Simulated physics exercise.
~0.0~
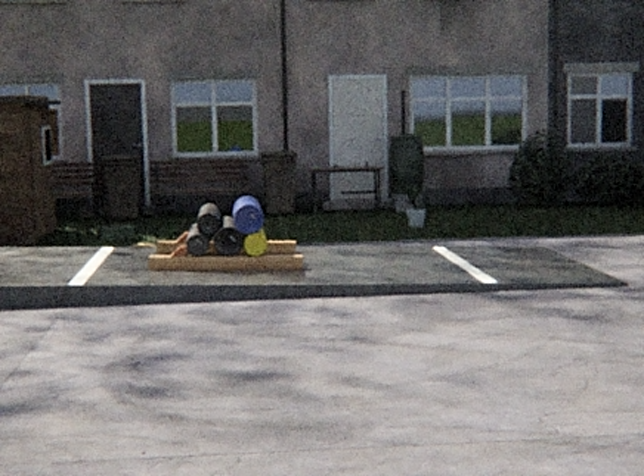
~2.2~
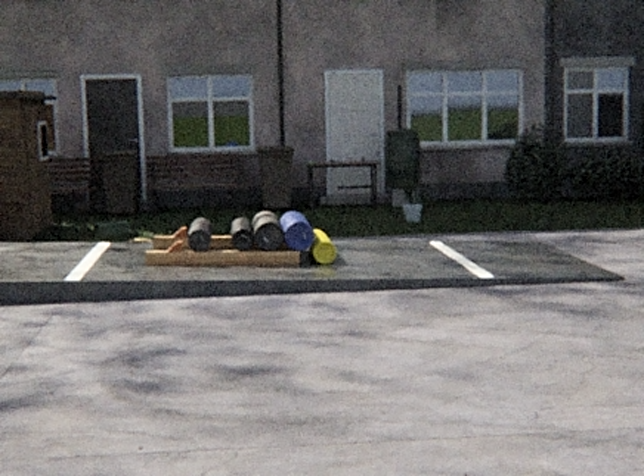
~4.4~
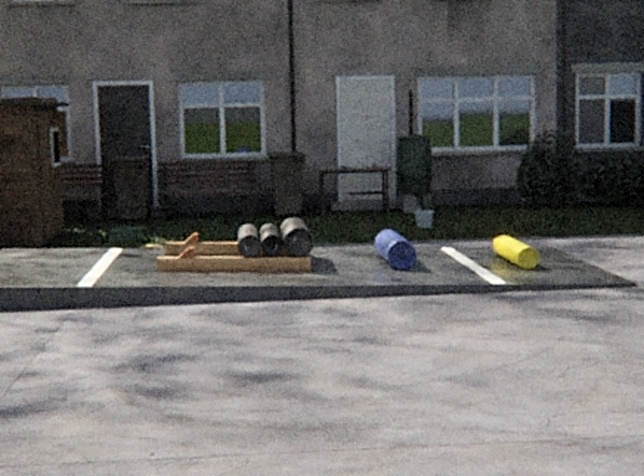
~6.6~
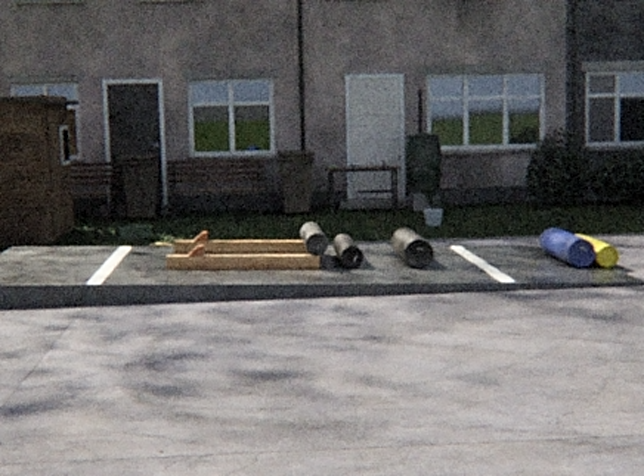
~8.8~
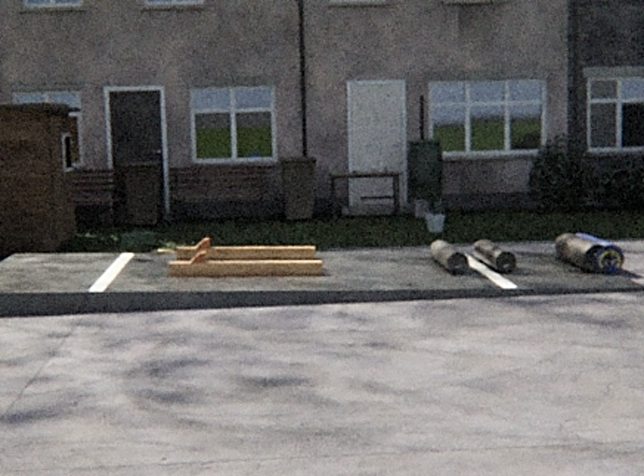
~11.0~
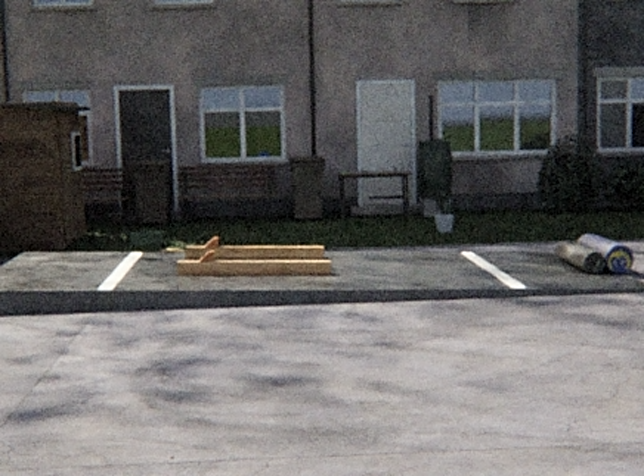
Five cylinders stacked on timber bearers on a paved pad slump and roll off to the right, the yellow and blue ones leading and the dark ones following, until all have passed the right white line and lie bunched near the pad's right end.
